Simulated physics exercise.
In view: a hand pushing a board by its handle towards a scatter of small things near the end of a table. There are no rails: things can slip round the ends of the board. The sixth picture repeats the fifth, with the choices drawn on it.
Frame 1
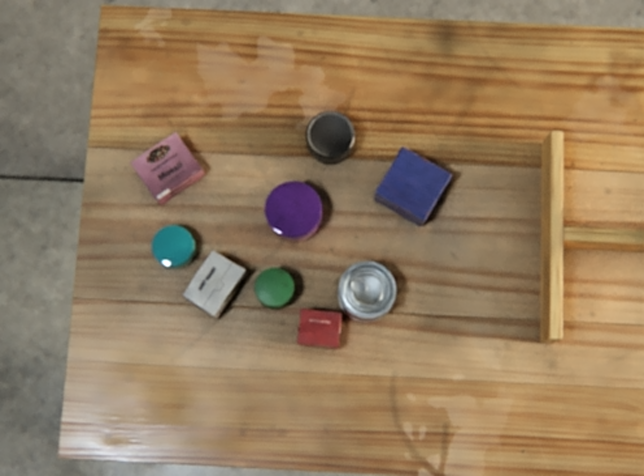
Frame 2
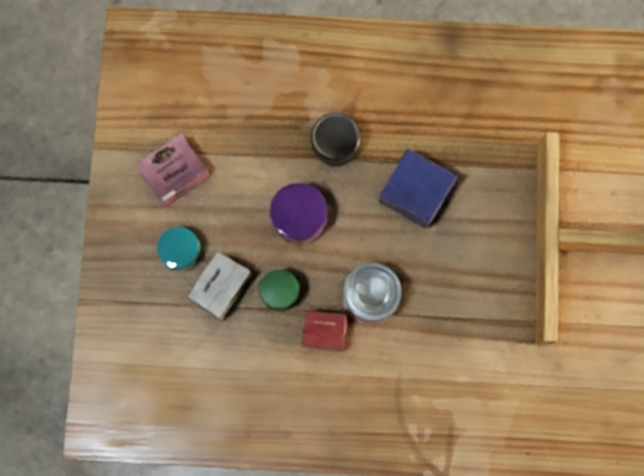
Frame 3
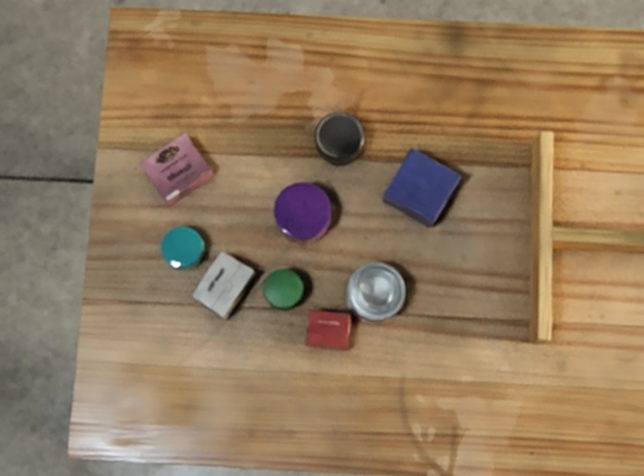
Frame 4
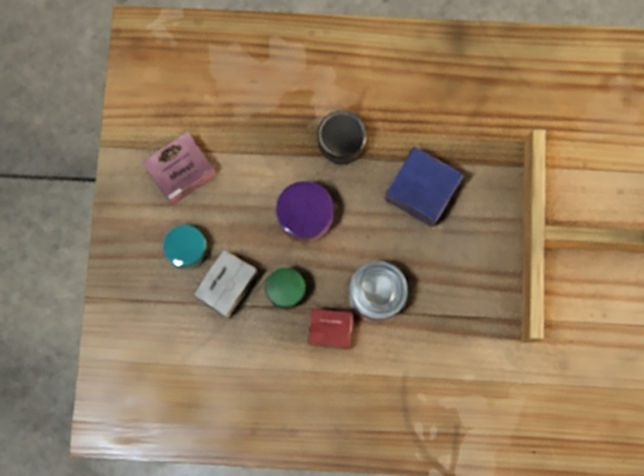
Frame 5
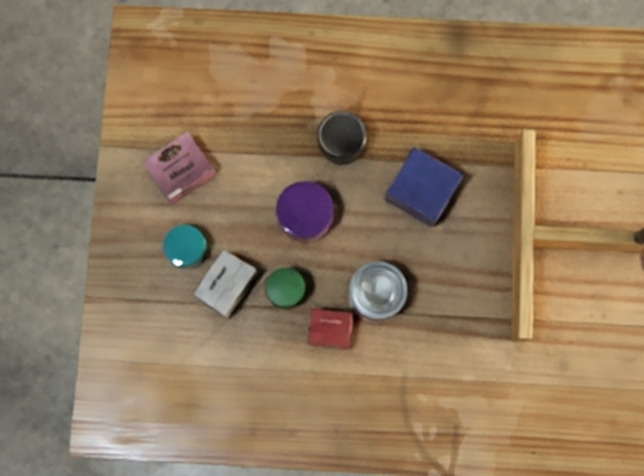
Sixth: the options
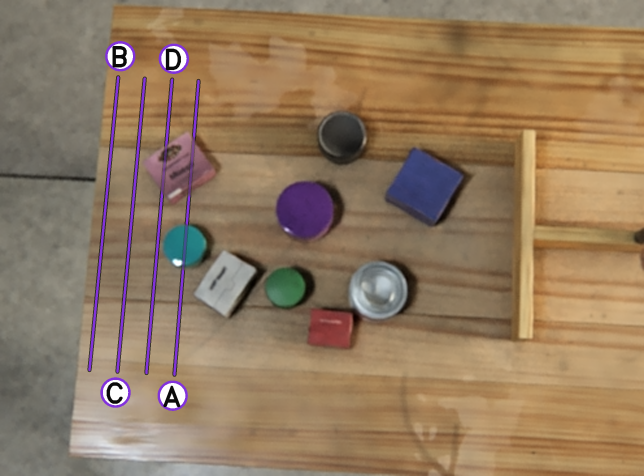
On a wooden table, a wooden board slides slightly left toward nine small scattered things.
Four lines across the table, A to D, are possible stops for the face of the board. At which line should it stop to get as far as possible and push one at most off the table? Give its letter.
No second one falls up to A.
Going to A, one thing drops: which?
The turquoise pot.
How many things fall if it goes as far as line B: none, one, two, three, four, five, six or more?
By then, six or more.
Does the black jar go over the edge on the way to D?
By then, no.
On the marked copy, A at (187, 224); B at (104, 220); C at (131, 221); D at (160, 222).
Taking A. A third of the way, board (404, 226); grey tin (365, 291); blue block (369, 189).
Two thirds of the way, board (281, 220); turquoise pot (163, 248); pink packet (172, 162).
When it is over, board (186, 215); turquoise pot over the edge; purple pot (100, 203); one fallen.
As for the rest, B drops seven; C drops four; D drops four.
